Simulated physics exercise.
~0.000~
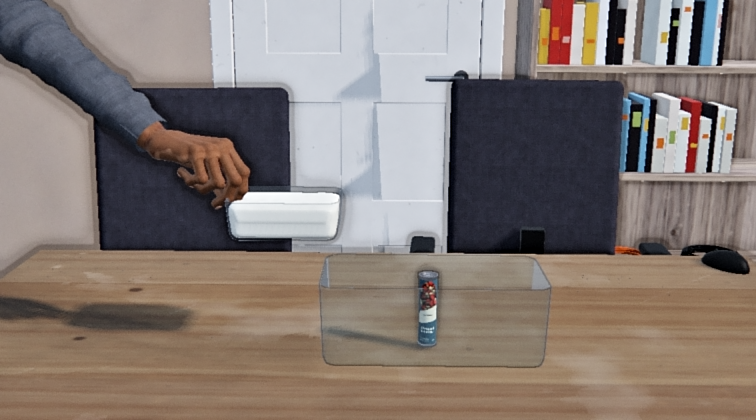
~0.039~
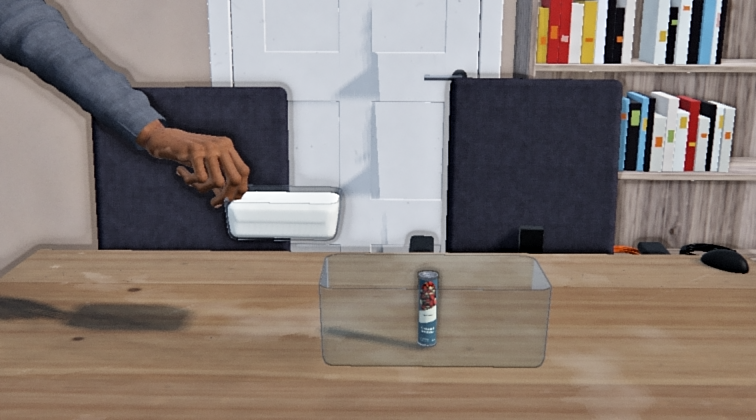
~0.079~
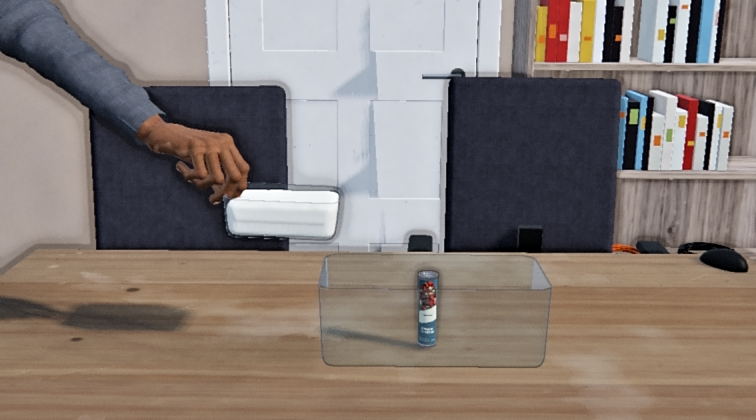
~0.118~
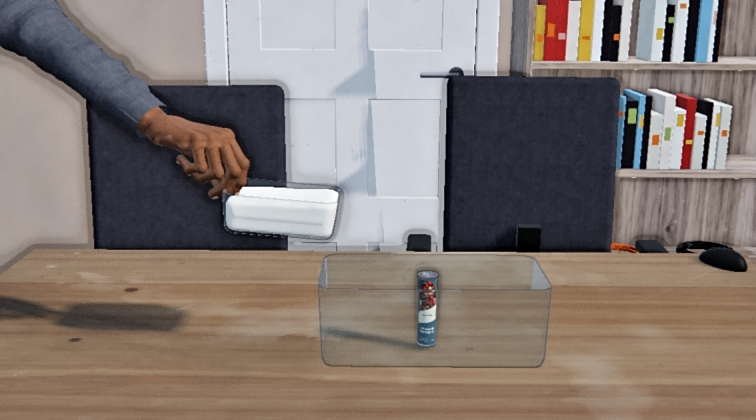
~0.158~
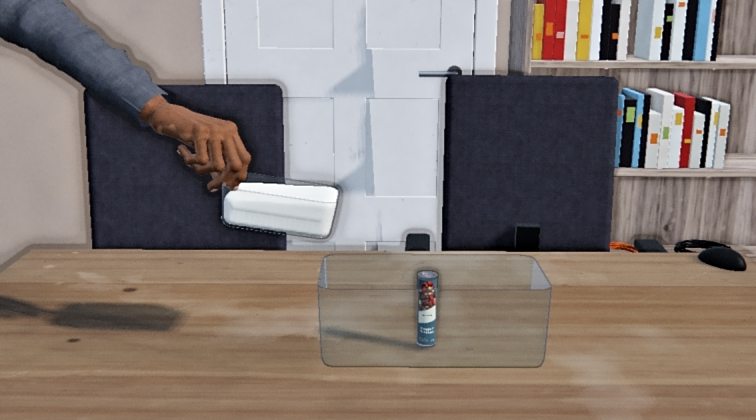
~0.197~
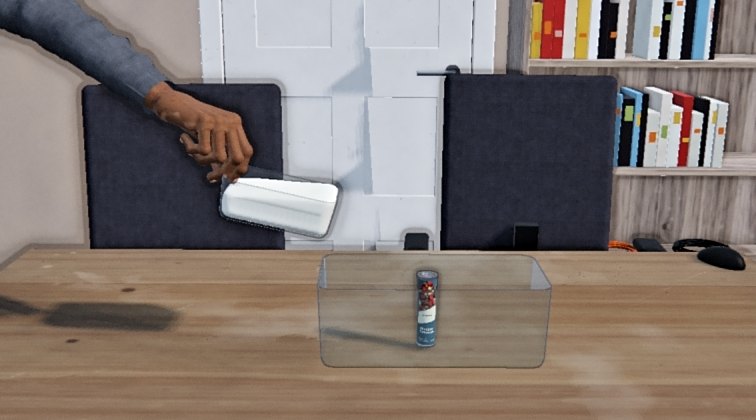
A hand above a wooden table slowly tilting an oblong tub of white liquid rightwards, beside a clear basin holding a tin.
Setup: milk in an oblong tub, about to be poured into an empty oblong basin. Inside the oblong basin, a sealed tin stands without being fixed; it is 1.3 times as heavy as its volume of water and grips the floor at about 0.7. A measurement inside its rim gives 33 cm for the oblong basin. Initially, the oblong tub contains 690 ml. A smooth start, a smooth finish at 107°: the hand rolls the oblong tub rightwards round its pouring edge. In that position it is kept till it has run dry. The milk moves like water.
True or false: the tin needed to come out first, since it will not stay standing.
True.
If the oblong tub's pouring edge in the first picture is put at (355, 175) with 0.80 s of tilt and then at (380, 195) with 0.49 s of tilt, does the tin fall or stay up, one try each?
Trial 1 - tin stays standing; trial 2 - tin stays standing.
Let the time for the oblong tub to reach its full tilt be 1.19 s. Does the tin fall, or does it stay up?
After the tilt, the tin has tipped over.
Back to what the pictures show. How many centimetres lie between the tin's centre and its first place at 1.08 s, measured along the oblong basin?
Close to 7 cm.
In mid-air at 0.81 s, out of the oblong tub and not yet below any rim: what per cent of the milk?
Something like 5 per cent is in the air then.
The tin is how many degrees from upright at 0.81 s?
Roughly 35°.
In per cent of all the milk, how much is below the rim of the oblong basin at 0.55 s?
Roughly 14 percent of it.
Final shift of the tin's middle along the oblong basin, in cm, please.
About 7.0 cm.
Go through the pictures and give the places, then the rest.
The first frame shows tilt 0°; pouring edge (341, 197); surface from (234, 199) to (339, 201); the oblong basin's rim runs from (323, 271) to (543, 273); the tin's top is at (428, 278).
The second frame shows tilt 1°; pouring edge (340, 197); surface from (233, 199) to (339, 200).
The third frame shows tilt 2°; pouring edge (340, 197); surface from (232, 197) to (338, 198).
The fourth frame shows tilt 5°; pouring edge (339, 197); surface from (230, 195) to (338, 197).
The fifth frame shows tilt 8°; pouring edge (338, 197); surface from (230, 191) to (338, 194).
The sixth frame shows tilt 13°; pouring edge (338, 197); surface from (228, 185) to (338, 192).
Then, 0.55 s in, the tilt is 74° and 31 per cent is still to pour; the tin stands where it began.
Then, 0.81 s in, the tilt is 105° and 2 per cent is still to pour; the tin leans 33°.
Then, 1.08 s in, the tilt is 107° and 0 per cent is still to pour; the tin lies on its side.
Then, 1.38 s in, the tilt is 107° and 0 per cent is still to pour; the tin lies on its side.
Finally, the tin lies on its side.
